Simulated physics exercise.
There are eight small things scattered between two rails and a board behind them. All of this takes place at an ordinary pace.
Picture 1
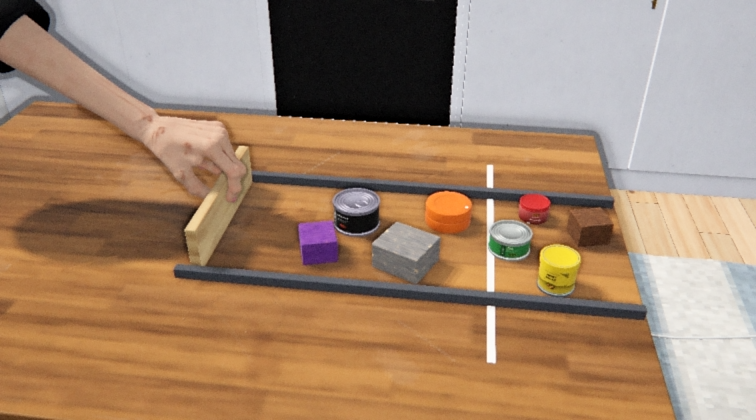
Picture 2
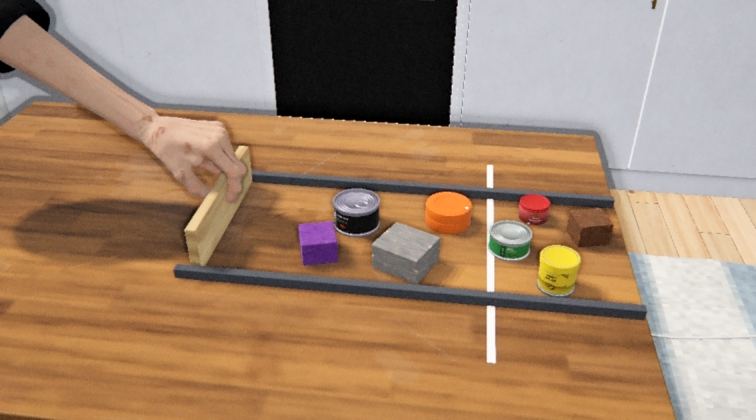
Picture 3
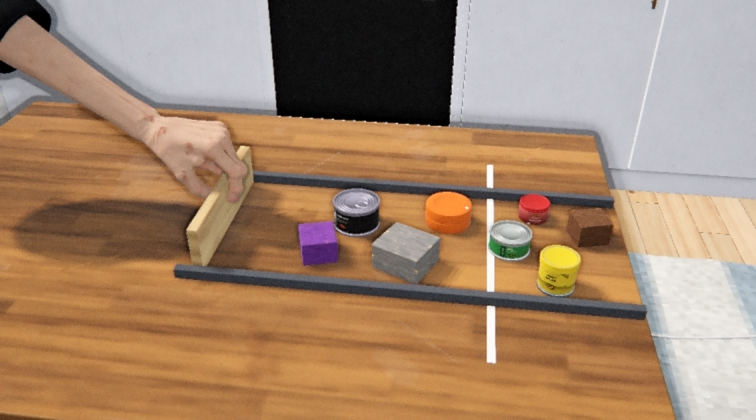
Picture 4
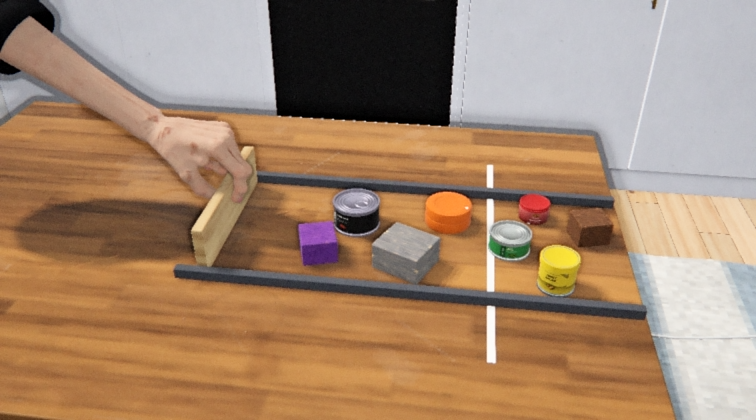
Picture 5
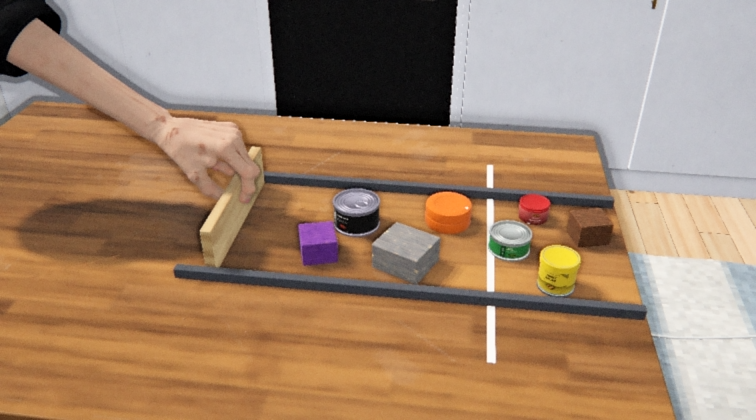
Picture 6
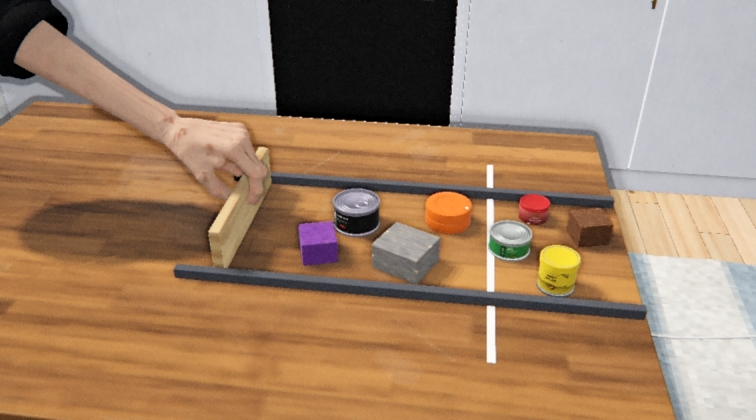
On a wooden table, a hand slid an upright board slightly to the right between two dark rails, while the scattered blocks, tins and tubs in front of it stayed still.
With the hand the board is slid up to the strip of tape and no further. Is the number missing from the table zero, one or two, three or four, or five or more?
It is zero.
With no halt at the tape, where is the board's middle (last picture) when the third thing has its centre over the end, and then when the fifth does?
(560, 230) and (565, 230).
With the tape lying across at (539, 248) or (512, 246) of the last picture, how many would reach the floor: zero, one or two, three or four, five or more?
One or two; not one.
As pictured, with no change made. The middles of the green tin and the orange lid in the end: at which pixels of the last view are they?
The green tin at (559, 241), the orange lid at (513, 204).
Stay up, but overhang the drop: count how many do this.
The total here is 0.
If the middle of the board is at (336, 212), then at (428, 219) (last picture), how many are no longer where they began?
Answer - first 2, then 5.
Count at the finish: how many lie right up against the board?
All in all, 3.
Soon after, none off yet; brown block at rest near (590, 228); yellow pot at rest near (558, 271); red tub at rest near (534, 209).
In the end, the number that fall off is zero.
